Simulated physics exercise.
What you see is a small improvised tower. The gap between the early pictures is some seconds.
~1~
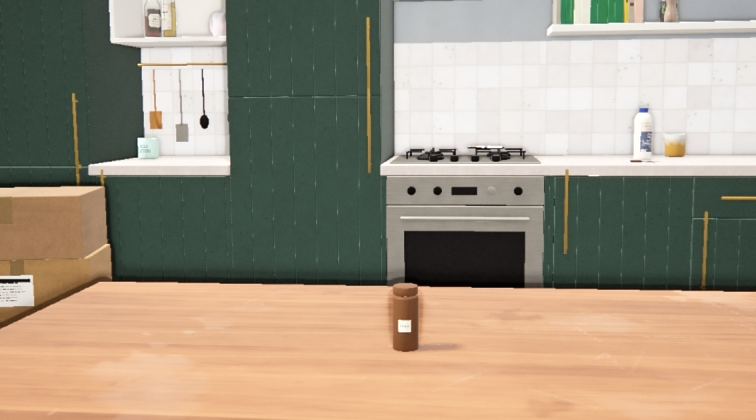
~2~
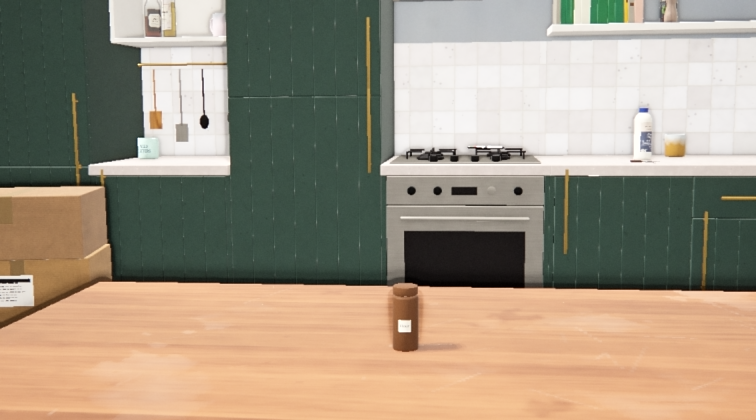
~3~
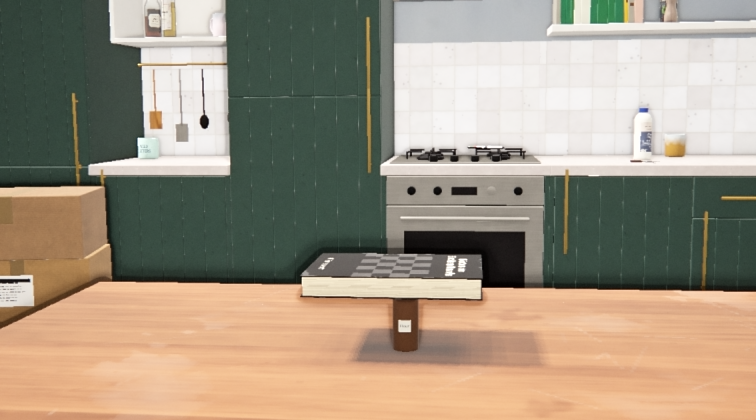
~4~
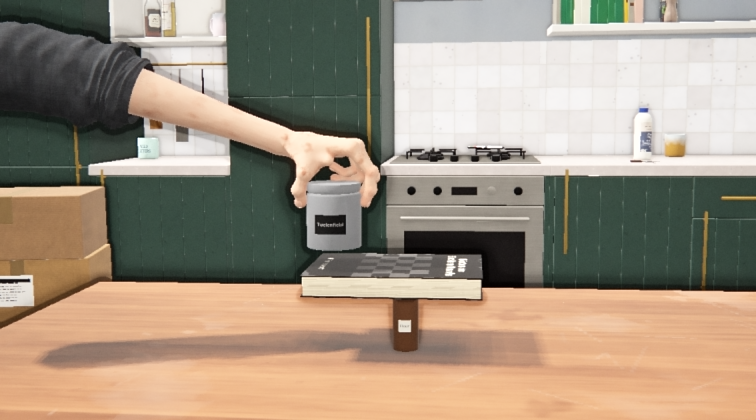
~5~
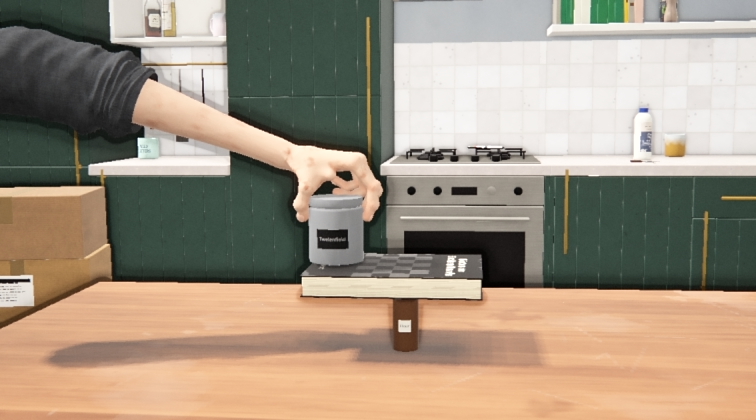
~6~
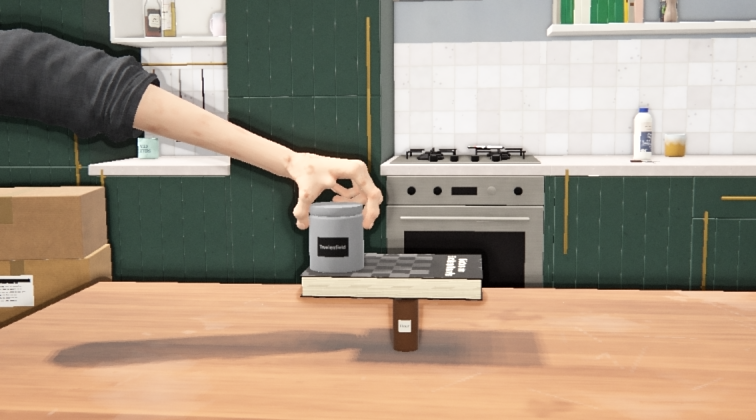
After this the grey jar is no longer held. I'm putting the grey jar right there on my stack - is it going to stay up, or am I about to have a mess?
Doesn't stay put.
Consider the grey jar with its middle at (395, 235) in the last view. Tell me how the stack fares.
Stands.
Then, 0.30 s past the last view, grey jar now fallen; black book rocked 33° from its first pose.
Then, 0.50 s past the last view, black book now fallen; brown shaker rocked 45° from its first pose.
Then, 0.60 s past the last view, brown shaker on its side.
Finally, fallen, black book and grey jar; down or leaning hard in the stack, brown shaker. The stack comes apart.
